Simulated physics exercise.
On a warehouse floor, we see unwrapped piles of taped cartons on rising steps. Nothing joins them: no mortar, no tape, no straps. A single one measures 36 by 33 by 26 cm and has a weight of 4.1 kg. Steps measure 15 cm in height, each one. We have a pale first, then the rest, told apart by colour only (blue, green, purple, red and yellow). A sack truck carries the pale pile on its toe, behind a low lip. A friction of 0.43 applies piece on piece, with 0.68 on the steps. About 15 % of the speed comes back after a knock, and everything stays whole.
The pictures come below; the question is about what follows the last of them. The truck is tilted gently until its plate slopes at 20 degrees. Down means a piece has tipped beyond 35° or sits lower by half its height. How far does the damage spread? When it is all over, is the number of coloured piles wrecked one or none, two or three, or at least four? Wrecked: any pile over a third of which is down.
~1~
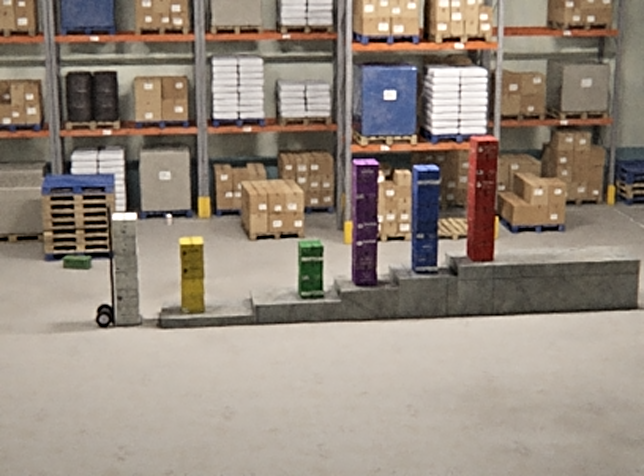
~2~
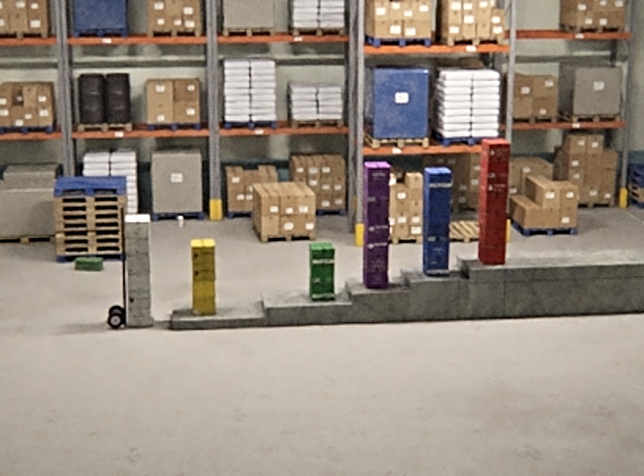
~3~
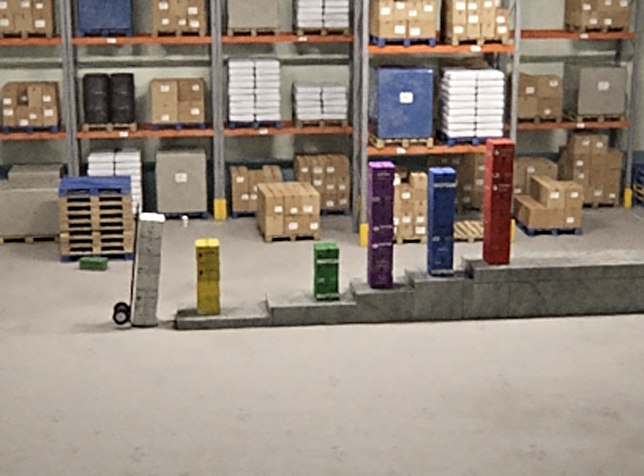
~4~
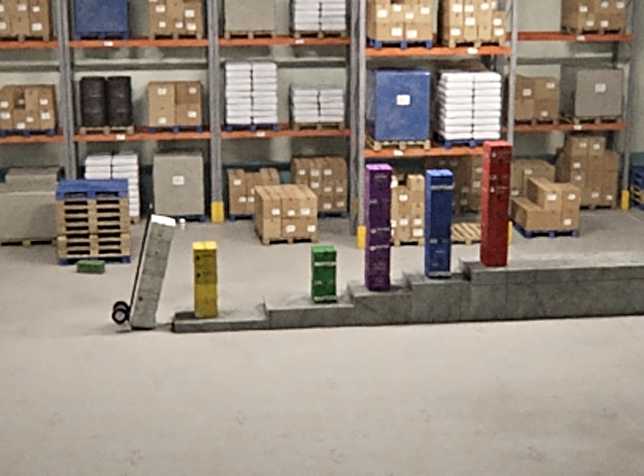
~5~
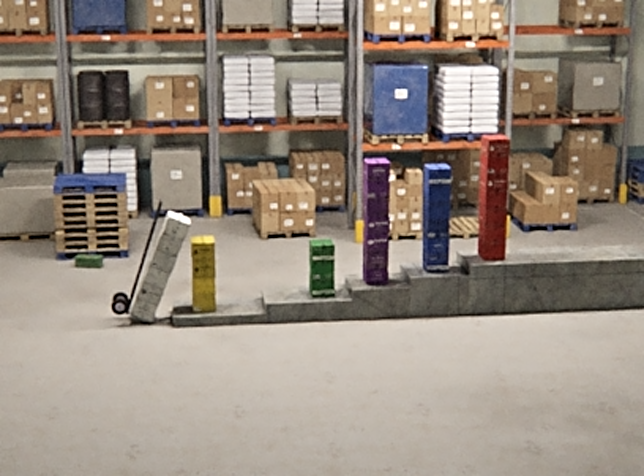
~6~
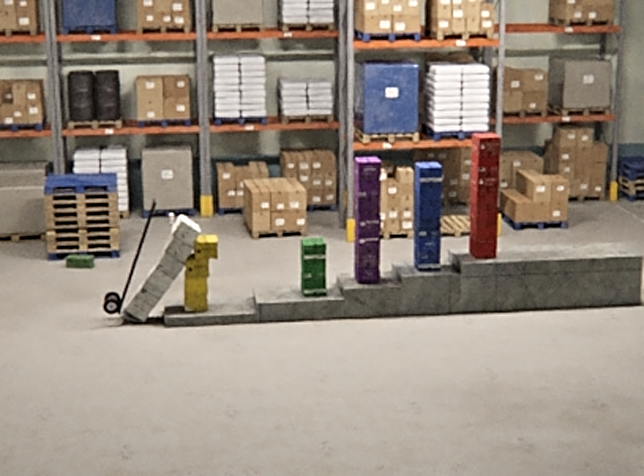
The wreck count is one or none.
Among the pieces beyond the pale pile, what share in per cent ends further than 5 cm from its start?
It comes to 15 percent.
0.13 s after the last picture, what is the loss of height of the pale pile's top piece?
20 cm.
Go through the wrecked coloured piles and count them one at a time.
That makes 1 altogether.
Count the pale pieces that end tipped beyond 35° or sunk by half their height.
Exactly 5 pale pieces do.
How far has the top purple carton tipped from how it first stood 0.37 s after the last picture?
My estimate is close to 0°.
Then, 0.13 s later than the last frame, 6 of the pale pile down; none of the 27 other cartons down, 4 disturbed; top yellow carton tilted 7°.
Then, 0.37 s later than the last frame, 6 of the pale pile down; none of the 27 other cartons down, 4 disturbed; top yellow carton tilted 23°.
Then, 0.61 s later than the last frame, 6 of the pale pile down; 4 of the 27 other cartons down; top yellow carton tilted 49°, 36 cm lower.
Then, 0.97 s later than the last frame, 6 of the pale pile down; 4 of the 27 other cartons down; top yellow carton upside down.
When it is over, 5 of the pale pile down; 4 of the 27 other cartons down; top yellow carton upside down; top green carton unmoved. Wrecked, yellow. In pixels of the last frame, middles, top yellow carton near (290, 285), top green carton near (314, 250).
